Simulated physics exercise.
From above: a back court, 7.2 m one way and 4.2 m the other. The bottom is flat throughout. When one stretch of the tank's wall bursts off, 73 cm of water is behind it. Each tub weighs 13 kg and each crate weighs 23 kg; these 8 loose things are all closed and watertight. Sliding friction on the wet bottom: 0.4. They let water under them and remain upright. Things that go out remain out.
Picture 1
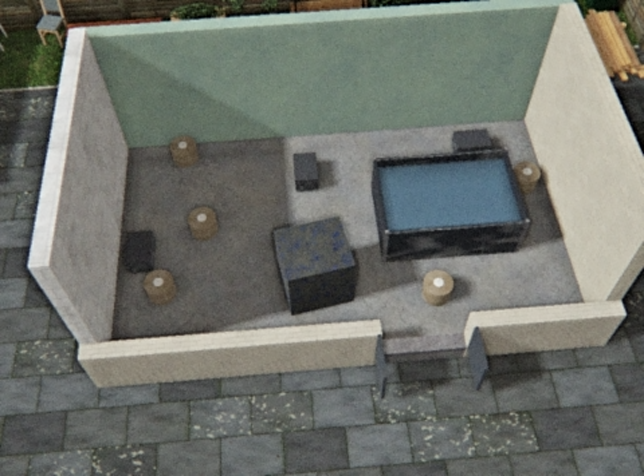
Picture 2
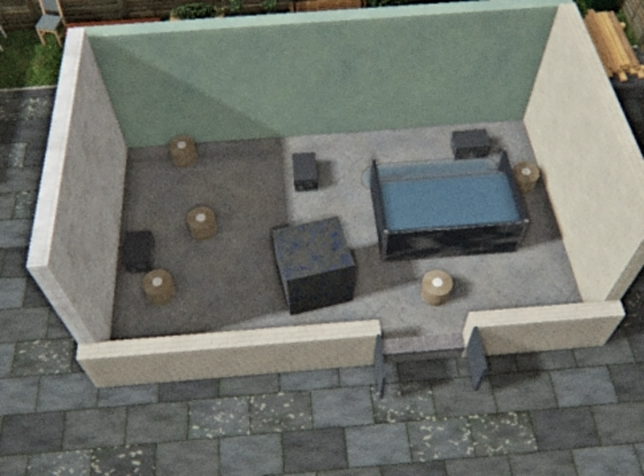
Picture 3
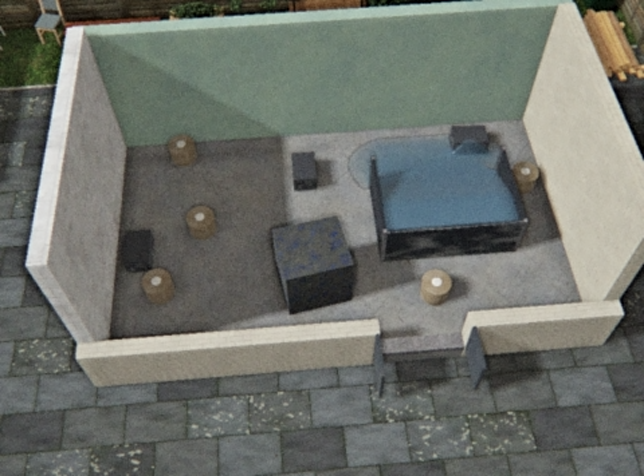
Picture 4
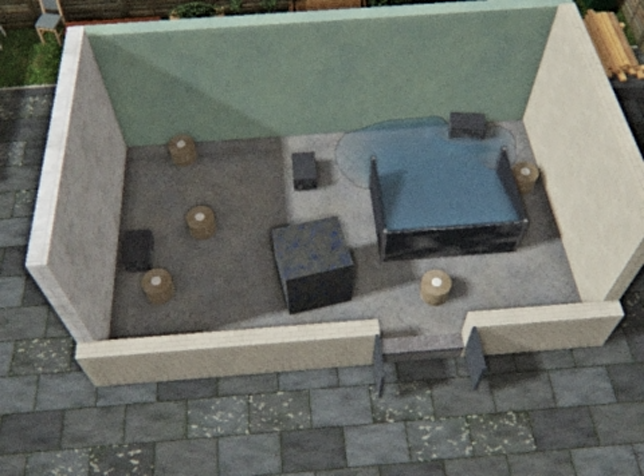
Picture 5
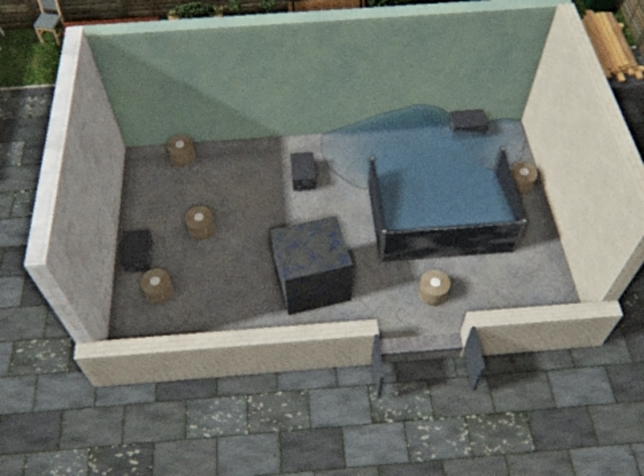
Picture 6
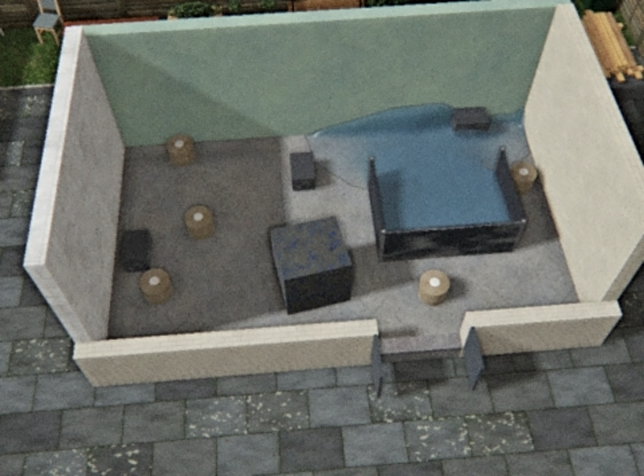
Blue water pours from the back of a dark tank in a walled, paved court, seen from high above by a nearly still camera. Tan round tubs and dark boxes stand about the grey floor, between a green back wall and cream side walls. The water spreads backward and leftward, pushes a small dark crate toward the green wall, then reaches that wall and widens along it.
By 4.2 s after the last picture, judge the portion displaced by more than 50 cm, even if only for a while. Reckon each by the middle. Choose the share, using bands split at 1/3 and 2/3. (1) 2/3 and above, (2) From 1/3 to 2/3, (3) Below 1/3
(1) 2/3 and above.
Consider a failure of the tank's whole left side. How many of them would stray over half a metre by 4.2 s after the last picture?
Then it comes to 5.
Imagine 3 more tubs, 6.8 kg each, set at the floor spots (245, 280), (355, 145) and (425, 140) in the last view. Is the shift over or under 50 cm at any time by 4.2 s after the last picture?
Order as listed: Inside half a metre / beyond half a metre / beyond half a metre.
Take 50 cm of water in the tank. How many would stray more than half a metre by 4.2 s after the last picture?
Count: 4.
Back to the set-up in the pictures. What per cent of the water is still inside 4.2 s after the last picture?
Around 100 % of the water.
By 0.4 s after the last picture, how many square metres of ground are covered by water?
Roughly 8.0 m2.
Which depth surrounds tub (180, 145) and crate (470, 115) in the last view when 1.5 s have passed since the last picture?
Some 8 cm at the first, some 17 cm at the second.
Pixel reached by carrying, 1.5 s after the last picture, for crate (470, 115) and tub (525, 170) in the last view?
Somewhere about (524, 189) and (529, 223).
Then, 0.4 s after the last picture 1 of 8 are over 50 cm from their spots; 1 afloat.
Then, 1.5 s after the last picture 4 of 8 are over 50 cm from their spots; 2 afloat.
Then, 2.8 s after the last picture 5 of 8 are over 50 cm from their spots; 3 afloat.
Then, 4.2 s after the last picture 8 of 8 are over 50 cm from their spots, and 8 have been at some point; 1 afloat.
